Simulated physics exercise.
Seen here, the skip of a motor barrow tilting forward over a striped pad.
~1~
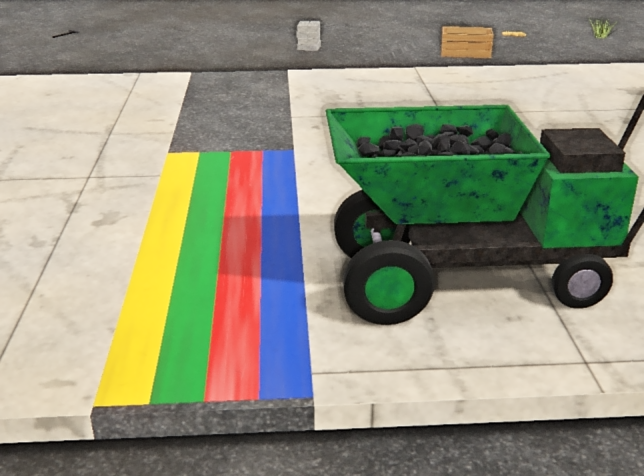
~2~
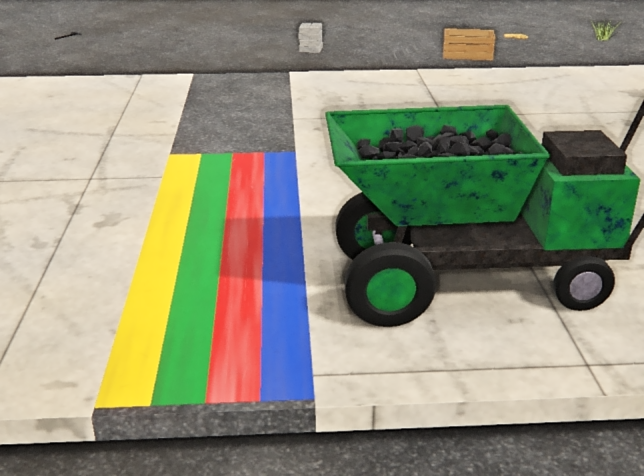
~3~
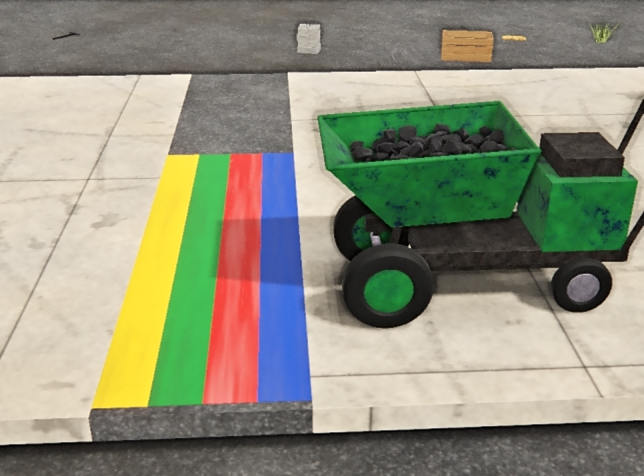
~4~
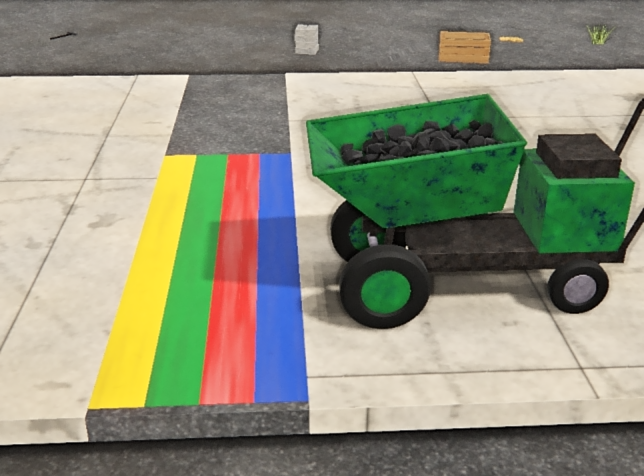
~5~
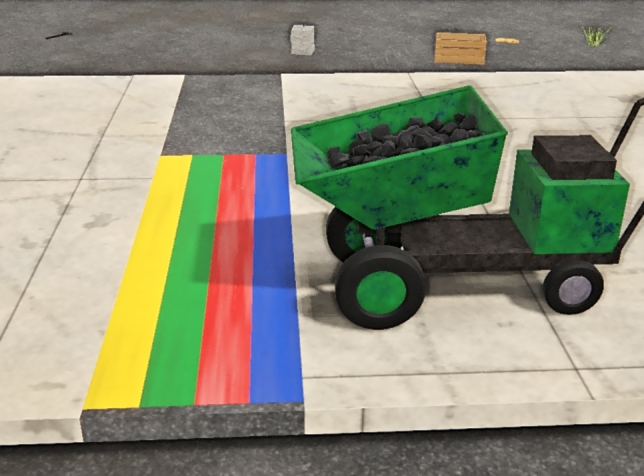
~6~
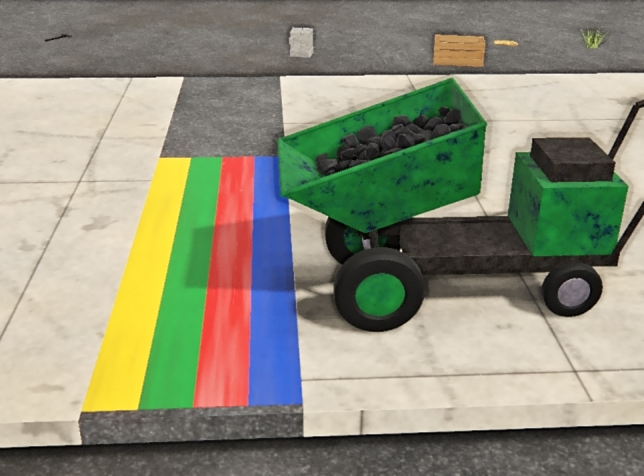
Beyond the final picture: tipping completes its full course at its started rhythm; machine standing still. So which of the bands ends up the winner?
The winner is the green band.
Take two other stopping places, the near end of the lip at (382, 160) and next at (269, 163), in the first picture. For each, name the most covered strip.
Place one - that red strip; place two - yellow.
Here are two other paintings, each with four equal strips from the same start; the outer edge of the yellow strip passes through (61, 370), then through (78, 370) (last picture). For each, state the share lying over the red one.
Respectively 40 and 30 percent.
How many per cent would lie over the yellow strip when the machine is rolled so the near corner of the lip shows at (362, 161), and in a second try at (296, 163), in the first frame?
Some 10 % then some 30 %.
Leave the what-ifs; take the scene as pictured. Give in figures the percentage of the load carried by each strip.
In percent: Blue strip 0, red strip 25, green strip 35, yellow strip 15.
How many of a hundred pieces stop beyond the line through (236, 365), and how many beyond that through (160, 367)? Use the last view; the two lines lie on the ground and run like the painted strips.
Result, first then second: 80 %, 30 %.
Soon after the last picture, skip tipped steeply; all in the skip.
A little later, skip tipped steeply; most in the skip; a small part over the red strip; a small part over the green strip; a stray few over the yellow strip; a stray few falling.
Later still, skip tipped right over; about a quarter in the skip; about a quarter over the red strip; about a third over the green strip; a small part over the yellow strip; a small part off the paint.
At rest, skip tipped right over; about a quarter in the skip; a stray few over the blue strip; about a quarter over the red strip; about a third over the green strip; a small part over the yellow strip; a small part off the paint.
